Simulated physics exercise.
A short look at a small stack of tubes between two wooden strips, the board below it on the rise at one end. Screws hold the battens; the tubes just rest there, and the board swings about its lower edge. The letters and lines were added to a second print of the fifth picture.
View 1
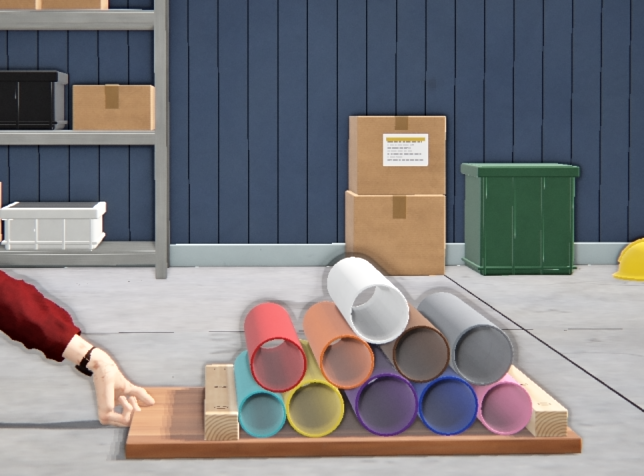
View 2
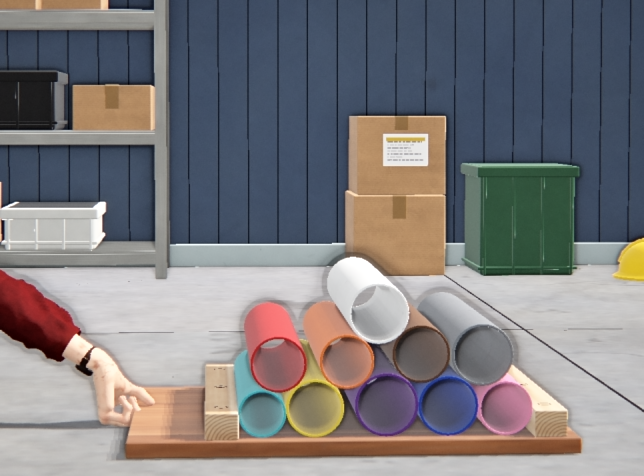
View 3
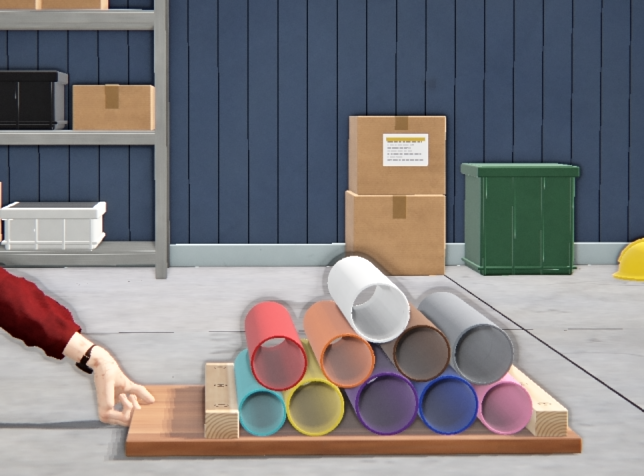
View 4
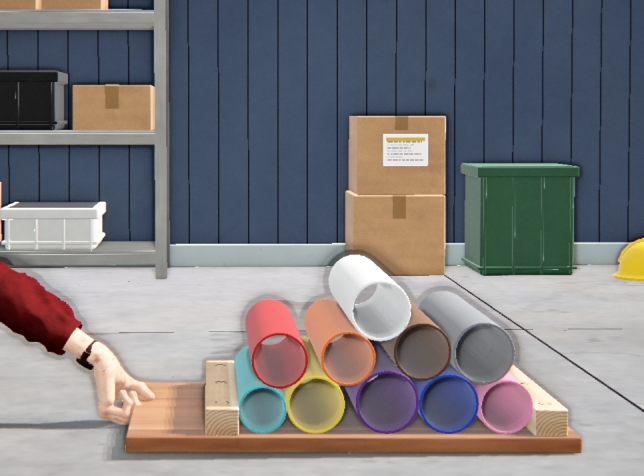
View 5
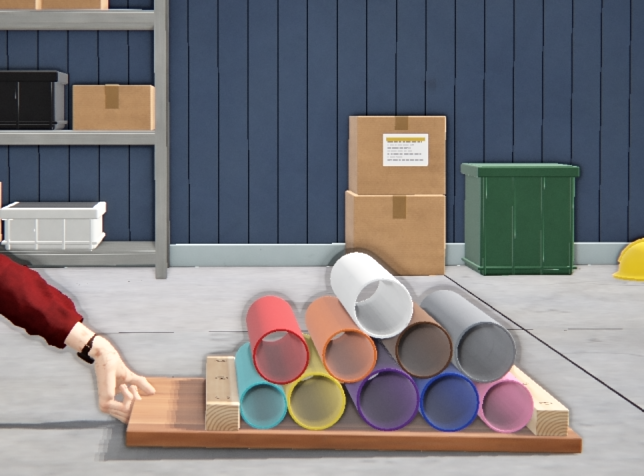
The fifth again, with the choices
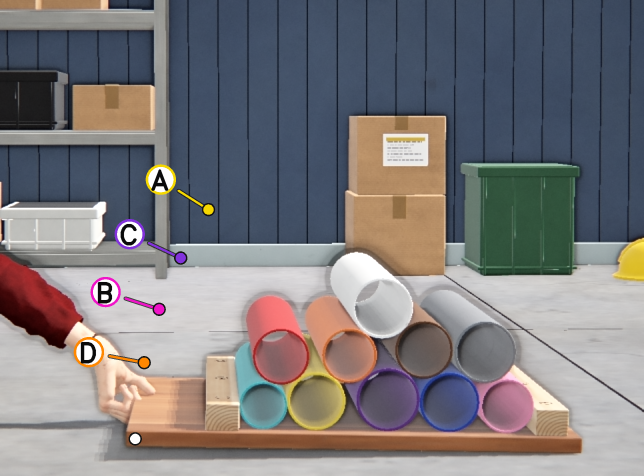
In a storeroom with shelves and boxes, a hand at the left end of a wooden board raises that end very slightly, while the colourful tubes stacked between two wooden strips barely shift, staying in their pile.
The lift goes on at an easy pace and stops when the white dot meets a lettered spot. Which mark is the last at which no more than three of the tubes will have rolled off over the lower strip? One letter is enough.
Stop at A.
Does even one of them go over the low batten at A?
At A: Yes.
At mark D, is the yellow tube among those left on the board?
The yellow tube: Yes.
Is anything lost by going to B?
At B: No.
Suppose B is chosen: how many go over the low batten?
At B the number is none.
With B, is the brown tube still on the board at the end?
The brown tube: Yes.
On the marked copy, A at (208, 209); B at (159, 309); C at (181, 258); D at (144, 362); the white dot at (135, 439).
With A. Early on, board at 18°.
Further on, board at 32°.
At the end, board at 32°, three over the low batten (brown, grey, white).
As for the rest, B none over the low batten; C three over the low batten (brown, grey, white); D none over the low batten.
